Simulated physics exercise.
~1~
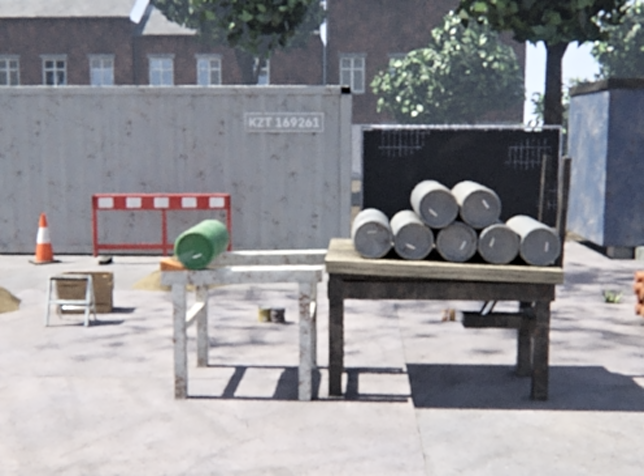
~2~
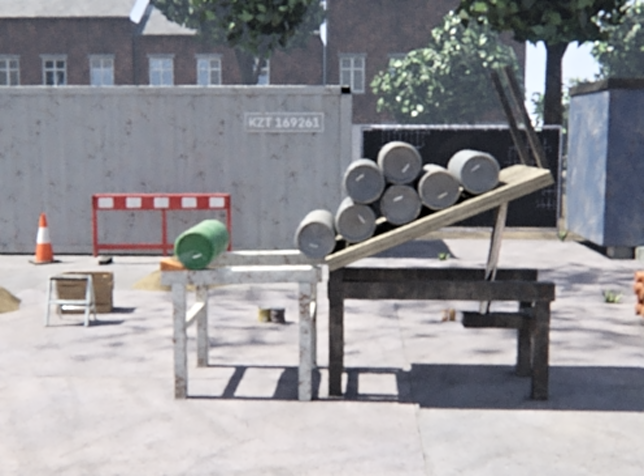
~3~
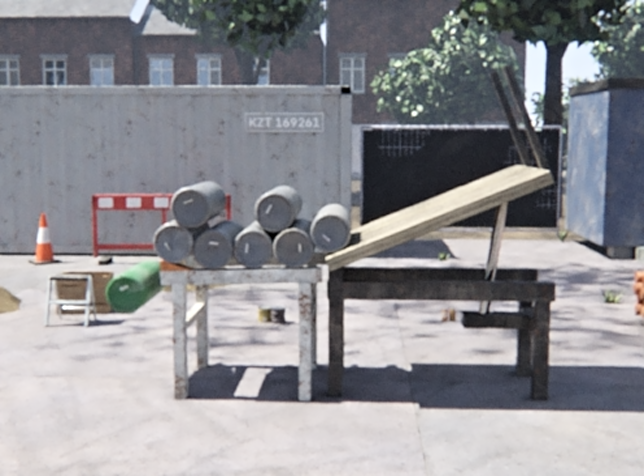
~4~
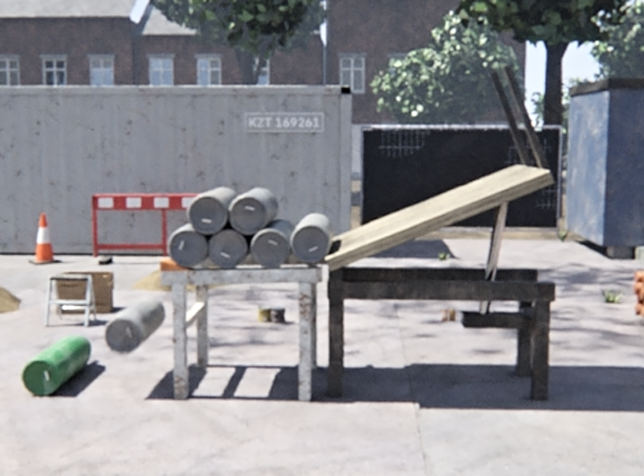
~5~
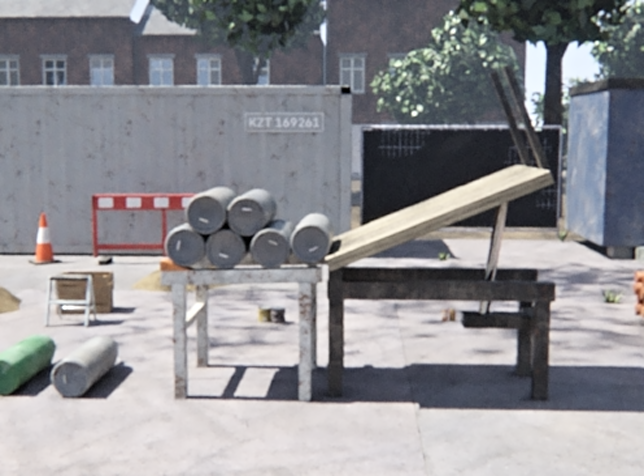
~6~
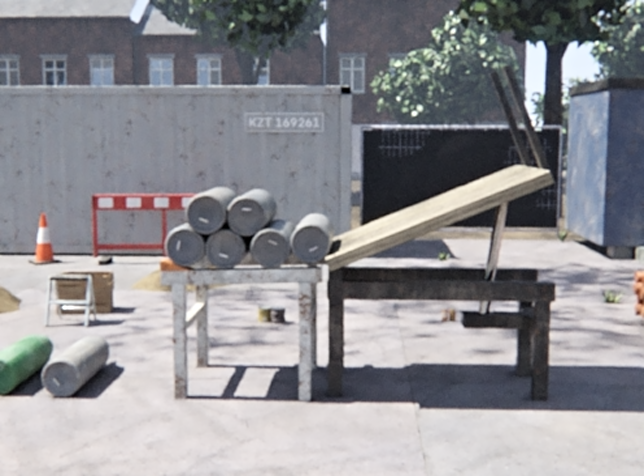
The footage shows a wooden tabletop tilting up at its right edge, sending stacked grey cylinders rolling left onto a pale rack, where a green cylinder is pushed over the end stop. A grey one follows, and both rest on the ground while six grey cylinders remain piled on the rack.
